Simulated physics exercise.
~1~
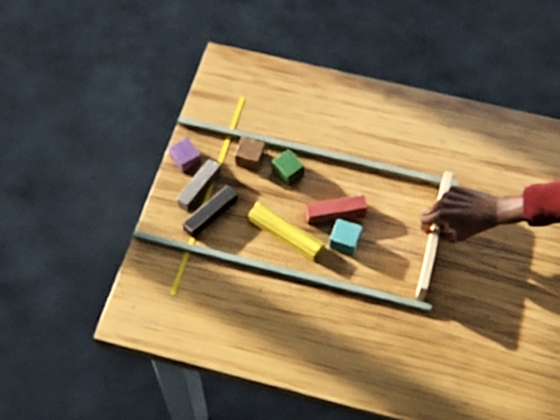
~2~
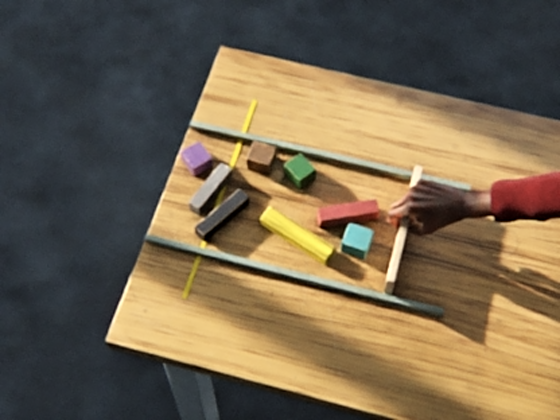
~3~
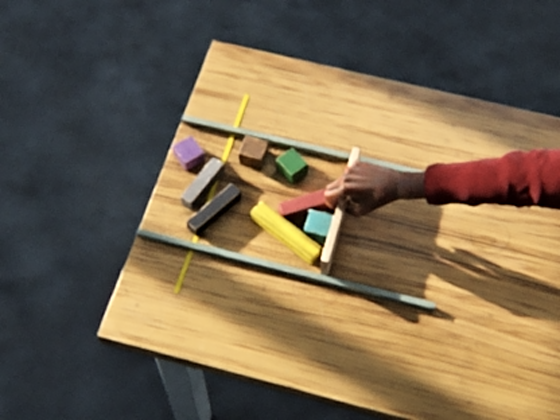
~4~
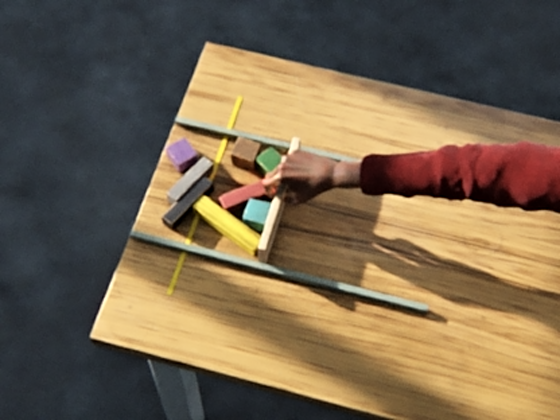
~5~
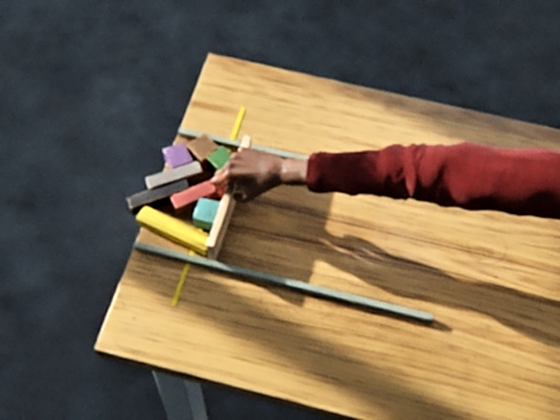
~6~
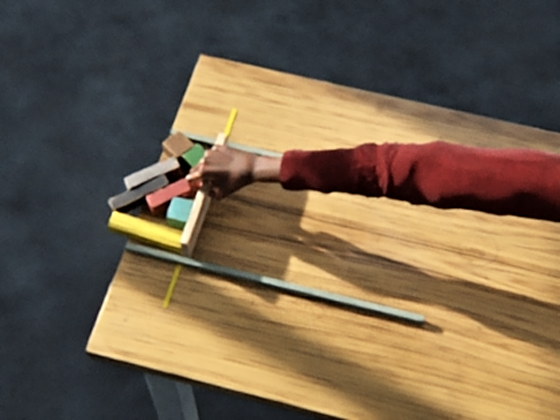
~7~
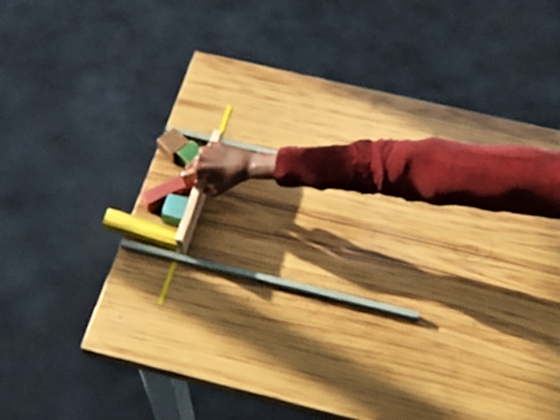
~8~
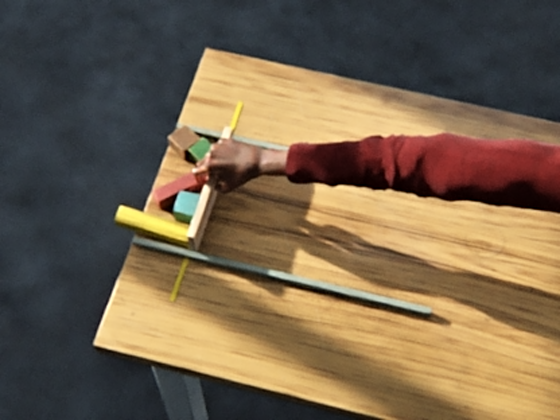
On a wooden table, a red-sleeved hand sliding a board left between rails, pushing purple, grey and black blocks off the edge.
